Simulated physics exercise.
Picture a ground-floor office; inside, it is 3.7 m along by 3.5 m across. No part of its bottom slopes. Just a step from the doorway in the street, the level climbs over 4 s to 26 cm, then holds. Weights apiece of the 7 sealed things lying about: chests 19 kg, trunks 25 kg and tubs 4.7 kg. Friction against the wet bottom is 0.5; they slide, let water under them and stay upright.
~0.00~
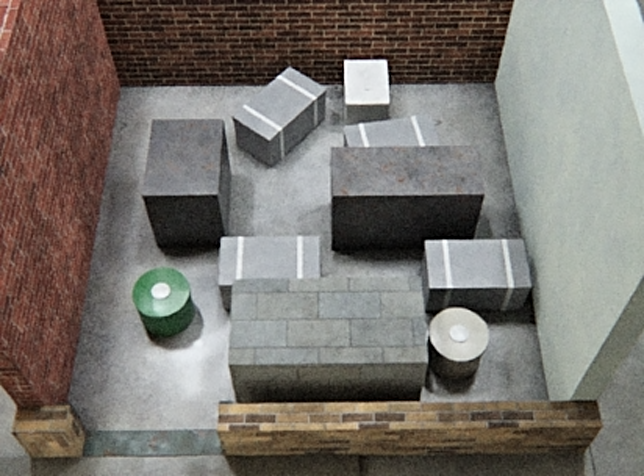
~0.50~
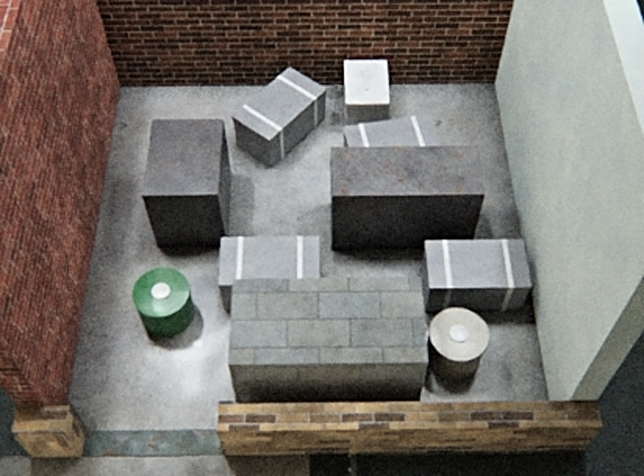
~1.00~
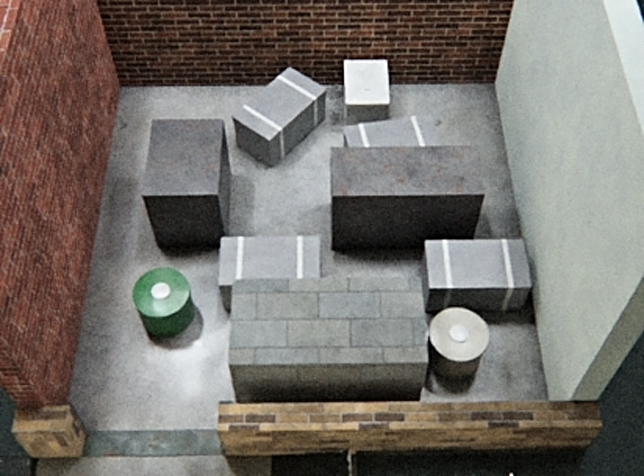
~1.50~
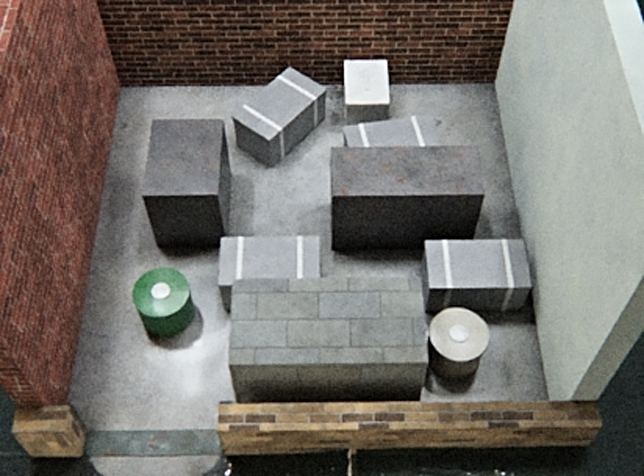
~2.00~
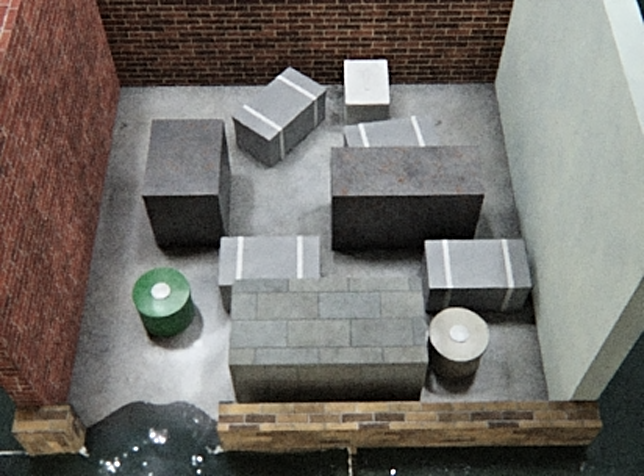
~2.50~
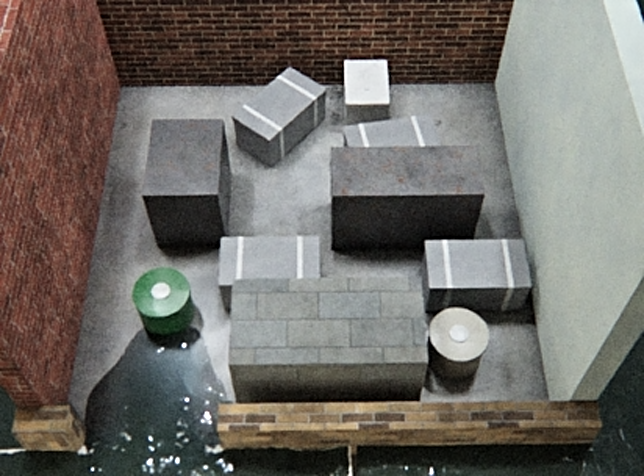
Dark water spread along the street outside a brick-walled room of gray blocks, boxes and round tubs, then crept through the gap at the front left toward the green tub, while every object stayed still.
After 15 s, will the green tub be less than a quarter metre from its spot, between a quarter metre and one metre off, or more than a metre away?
I expect it ends up well away.
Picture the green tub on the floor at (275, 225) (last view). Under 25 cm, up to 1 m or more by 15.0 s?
I'd say it budges a bit.
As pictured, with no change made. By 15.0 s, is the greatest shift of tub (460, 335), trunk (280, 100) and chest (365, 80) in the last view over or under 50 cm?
Order as asked: Below, beyond, beyond.
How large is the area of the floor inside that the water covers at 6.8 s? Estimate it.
Wet: Near 8.5 m2.
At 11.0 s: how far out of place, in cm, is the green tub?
It is about 350 cm out of place by then.
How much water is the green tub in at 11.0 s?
Close to 20 centimetres.
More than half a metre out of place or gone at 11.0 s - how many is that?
Result: 4.
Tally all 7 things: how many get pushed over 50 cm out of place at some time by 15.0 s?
That comes to 5.
After 3.5 s the green tub is near (166, 245), 0.4 m from its start, aground; 0 afloat.
After 6.8 s the green tub is near (192, 69), 2.3 m from its start, afloat; 2 afloat.
After 11.0 s the green tub is near (444, 62), 3.3 m from its start, afloat; 7 afloat.
After 15.0 s the green tub is near (451, 66), 3.3 m from its start, afloat; 7 afloat.
